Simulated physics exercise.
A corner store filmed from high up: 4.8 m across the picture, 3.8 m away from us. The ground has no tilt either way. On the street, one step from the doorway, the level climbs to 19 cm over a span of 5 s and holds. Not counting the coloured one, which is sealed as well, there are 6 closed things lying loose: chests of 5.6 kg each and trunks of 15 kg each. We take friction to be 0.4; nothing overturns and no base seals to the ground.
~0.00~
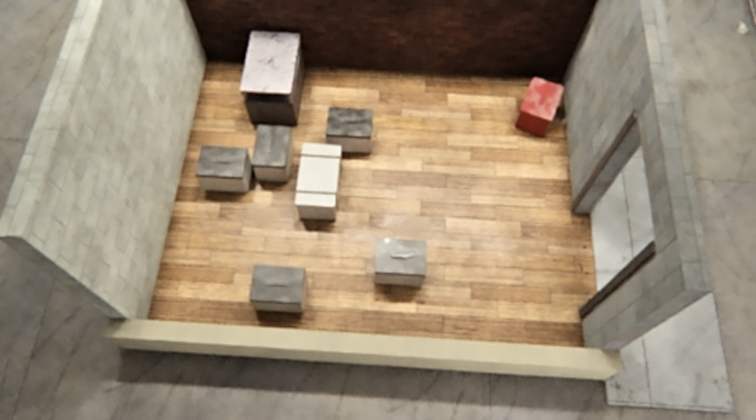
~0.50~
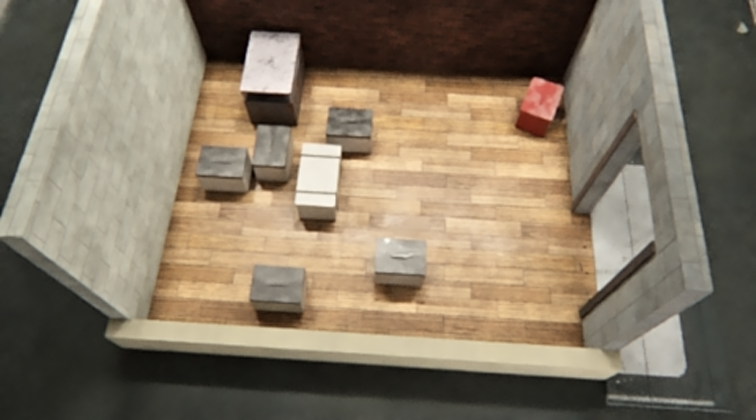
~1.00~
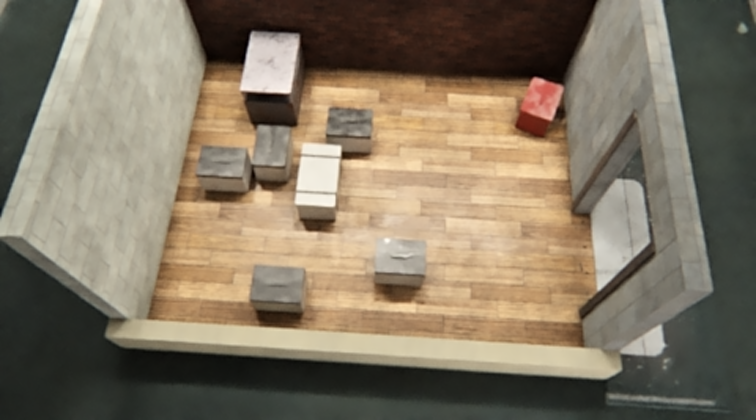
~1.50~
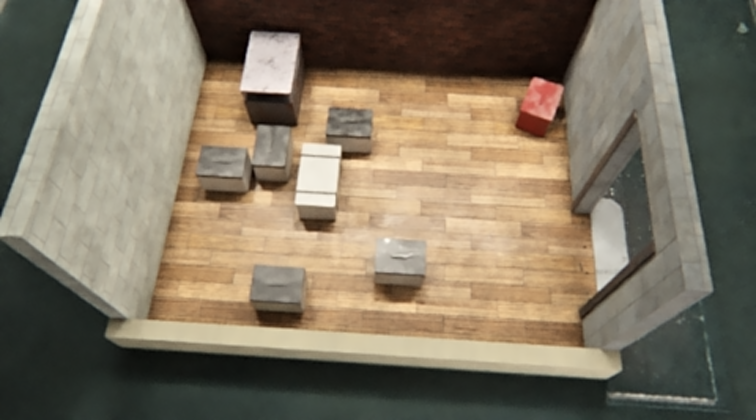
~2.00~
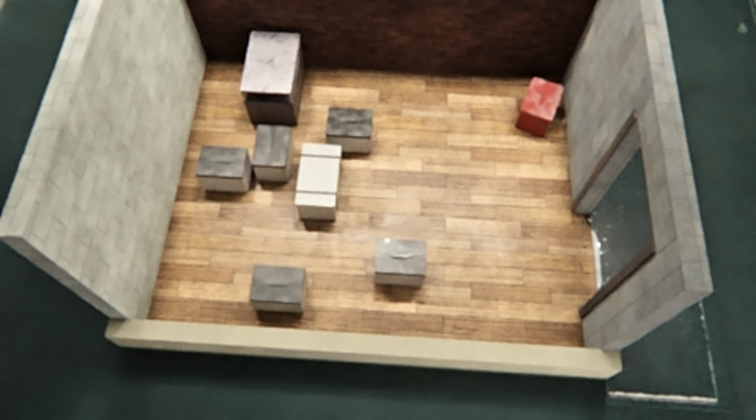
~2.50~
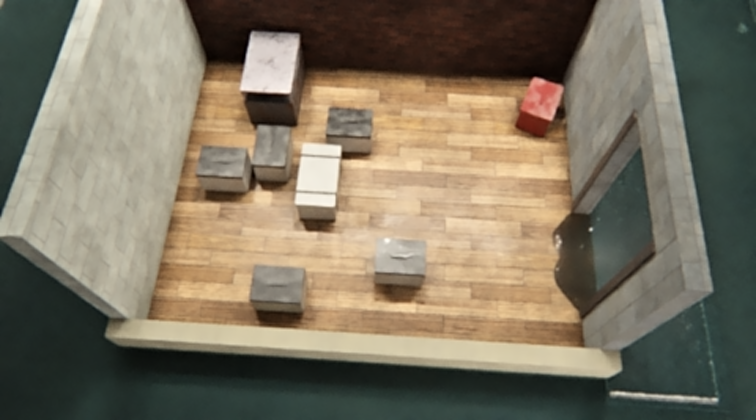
Dark water spreads over the pale ground around a small wood-floored room seen from above, surrounding its walls and then covering the light patch outside the right-hand doorway. It then creeps just over the threshold onto the floorboards, while the red chest and the grey and white boxes stay still.
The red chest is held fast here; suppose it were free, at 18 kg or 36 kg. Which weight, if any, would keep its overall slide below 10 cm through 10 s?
Either one.
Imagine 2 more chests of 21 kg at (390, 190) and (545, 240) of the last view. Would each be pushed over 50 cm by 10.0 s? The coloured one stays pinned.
Well, below half a metre and then beyond half a metre.
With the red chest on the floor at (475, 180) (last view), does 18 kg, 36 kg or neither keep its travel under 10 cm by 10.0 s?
Result: Both pass.
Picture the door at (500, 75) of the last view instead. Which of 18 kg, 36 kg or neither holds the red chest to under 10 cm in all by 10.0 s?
Moved there, the heavy choice alone works.
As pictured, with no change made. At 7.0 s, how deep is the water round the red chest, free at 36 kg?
Around 0 cm.
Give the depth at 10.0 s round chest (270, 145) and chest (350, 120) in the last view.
I'd put it at 7 cm and 7 cm respectively.
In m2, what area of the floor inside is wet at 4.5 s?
I'd put it close to 4.5 m2.
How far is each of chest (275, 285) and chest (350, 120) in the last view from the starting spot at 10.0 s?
One is off by 120 cm, the other by 80 cm, in the order asked.
After 3.5 s the red chest would be 0 cm from its start with 18 kg and 0 cm from its start with 36 kg; 0 cm of water round it then.
After 4.5 s the red chest would be 0 cm from its start with 18 kg and 0 cm from its start with 36 kg; 0 cm of water round it then.
After 7.0 s the red chest would be 0 cm from its start with 18 kg and 0 cm from its start with 36 kg; 0 cm of water round it then.
After 10.0 s the red chest would be 0 cm from its start with 18 kg and 0 cm from its start with 36 kg; 1 cm of water round it then.
